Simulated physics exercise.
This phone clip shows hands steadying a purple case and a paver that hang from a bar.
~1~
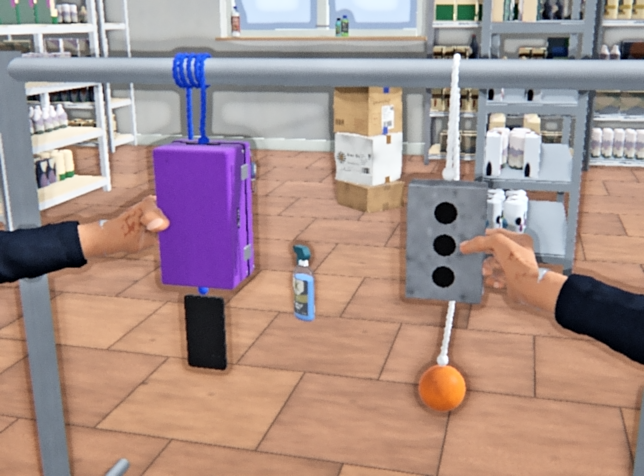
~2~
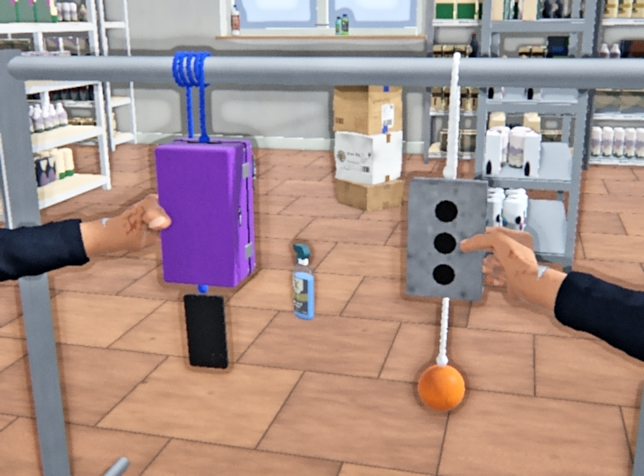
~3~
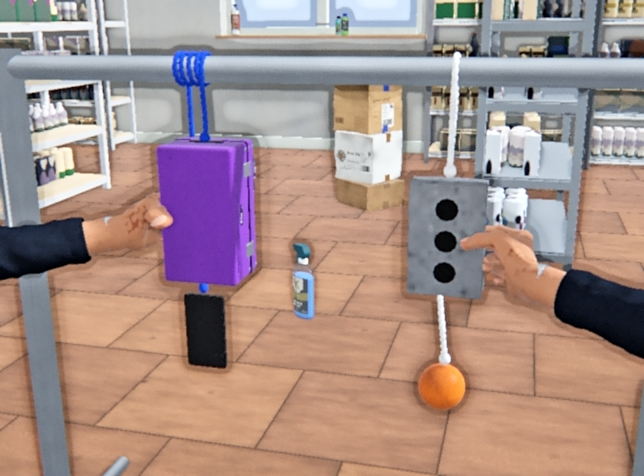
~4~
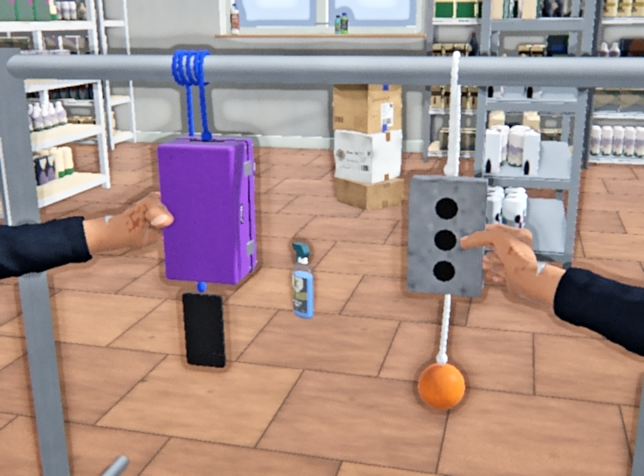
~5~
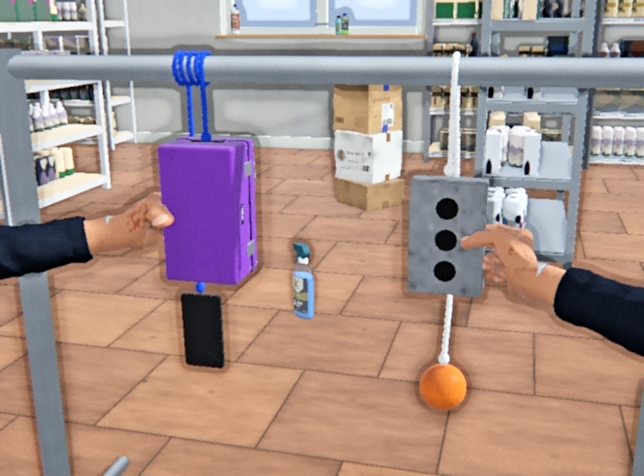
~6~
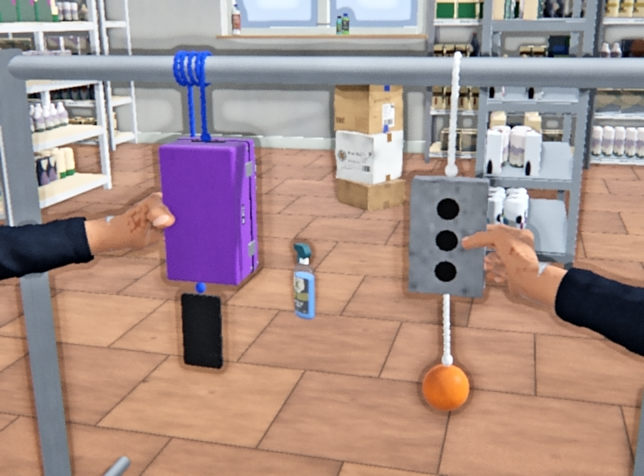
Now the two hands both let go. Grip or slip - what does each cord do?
In order: Well the purple case stays right there as expected; well the paver gets pulled down as expected.
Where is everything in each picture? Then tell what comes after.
In the first frame, purple case (206, 213); paver (446, 240); left phone (205, 333); right orange (442, 389).
In the second frame, purple case (207, 211); paver (447, 239).
In the third frame, purple case (209, 210); paver (447, 237).
In the fourth frame, purple case (209, 209); paver (447, 236).
In the fifth frame, purple case (210, 209); paver (448, 236).
In the sixth frame, purple case (211, 210); paver (448, 236); left cord wound several times round the rail; right cord only laid over the rail.
Then, 0.50 s later than the last view, purple case in the air near (208, 211); paver dropping near (439, 464).
Then, 0.82 s later than the last view, purple case in the air near (207, 211); paver on the floor.
Finally, purple case in the air near (207, 209); paver on the floor. The purple case keeps its height and the paver runs down to the floor.
